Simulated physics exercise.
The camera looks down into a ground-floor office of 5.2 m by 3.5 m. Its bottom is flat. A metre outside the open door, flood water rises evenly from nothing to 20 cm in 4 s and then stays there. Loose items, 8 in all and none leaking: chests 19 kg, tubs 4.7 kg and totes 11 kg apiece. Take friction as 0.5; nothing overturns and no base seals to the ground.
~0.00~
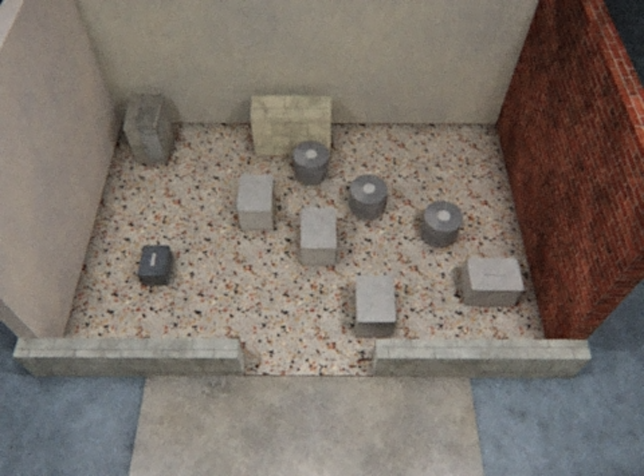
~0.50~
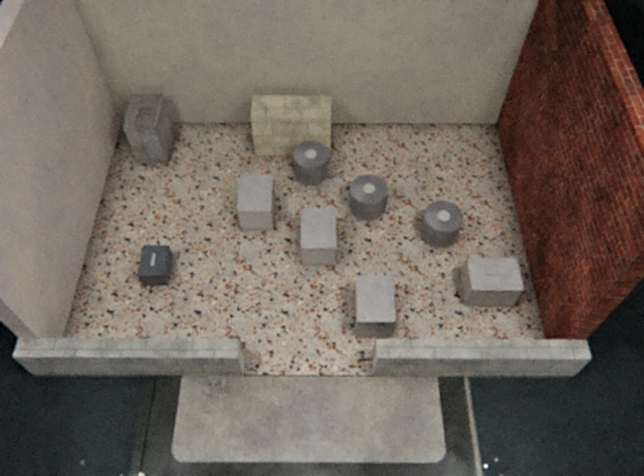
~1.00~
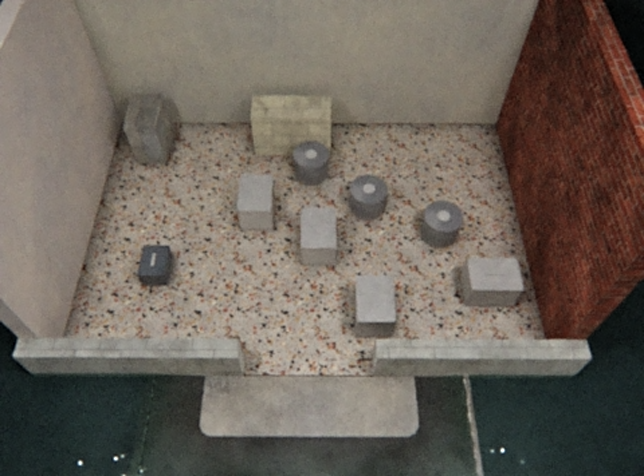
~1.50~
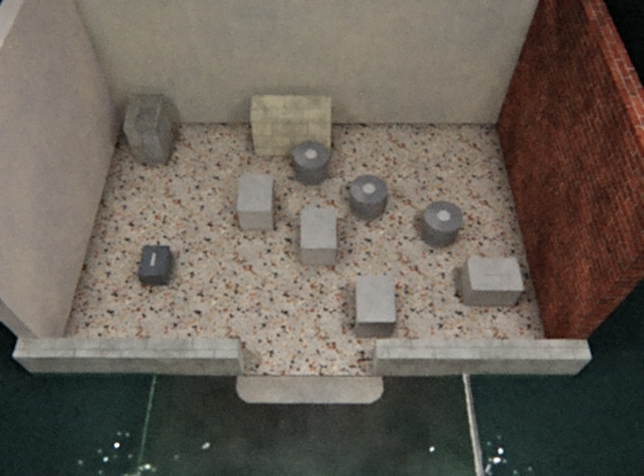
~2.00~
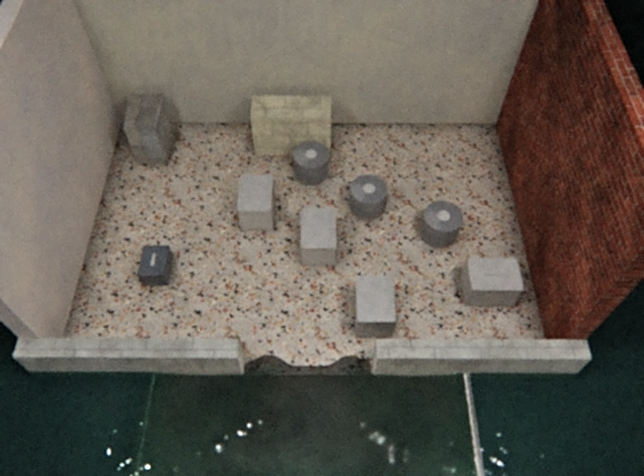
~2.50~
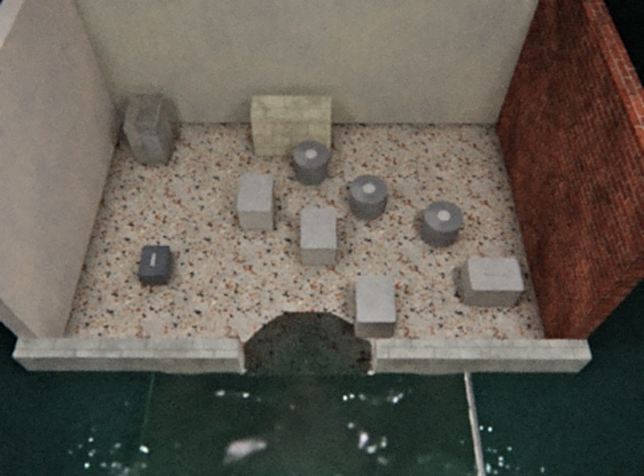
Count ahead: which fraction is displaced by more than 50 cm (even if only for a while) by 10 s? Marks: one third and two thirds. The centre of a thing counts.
That comes to from one to two thirds.
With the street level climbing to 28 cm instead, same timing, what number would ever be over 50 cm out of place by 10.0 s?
In that case 4 of them.
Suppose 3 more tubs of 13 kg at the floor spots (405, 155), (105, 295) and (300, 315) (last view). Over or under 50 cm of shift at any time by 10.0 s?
In turn: Under, under, more.
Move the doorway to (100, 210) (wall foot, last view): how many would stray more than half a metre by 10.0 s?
In that case 5 of them.
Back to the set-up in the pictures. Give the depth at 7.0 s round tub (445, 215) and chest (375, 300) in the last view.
Roughly 1 and 5 cm.
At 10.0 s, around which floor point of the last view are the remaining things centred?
At about (368, 216).
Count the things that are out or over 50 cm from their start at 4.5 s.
By then 0.
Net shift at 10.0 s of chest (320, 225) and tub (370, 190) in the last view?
In that order: 140 cm, 150 cm.
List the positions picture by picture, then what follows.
In the first picture, a chest at (495, 273) rests on the ground; a tub at (444, 216), on the bottom; water covers 0.0 m2; 0 of 8 have shifted.
In the second picture, a chest at (495, 273), on the bottom; a tub at (444, 216), on the bottom; water covers 0.0 m2; 0 of 8 have shifted.
In the third picture, a chest at (495, 273), on the bottom; a tub at (444, 216) rests on the ground; water covers 0.0 m2; 0 of 8 have shifted.
In the fourth picture, a chest at (495, 273), on the bottom; a tub at (444, 216), on the bottom; 0.0 m2 under water; 0 of 8 have shifted.
In the fifth picture, a chest at (495, 273), on the bottom; a tub at (444, 216) rests on the ground; water covers 0.0 m2; 0 of 8 have shifted.
In the sixth picture, a chest at (495, 273) rests on the ground; a tub at (444, 216) rests on the ground; 0.5 m2 under water; 0 of 8 have shifted.
After 3.5 s 0 of 8 are over 50 cm from their spots; 0 afloat.
After 4.5 s 0 of 8 are over 50 cm from their spots; 0 afloat.
After 7.0 s 3 of 8 are over 50 cm from their spots; 2 afloat.
After 10.0 s 4 of 8 are over 50 cm from their spots, and 4 have been at some point; 5 afloat.
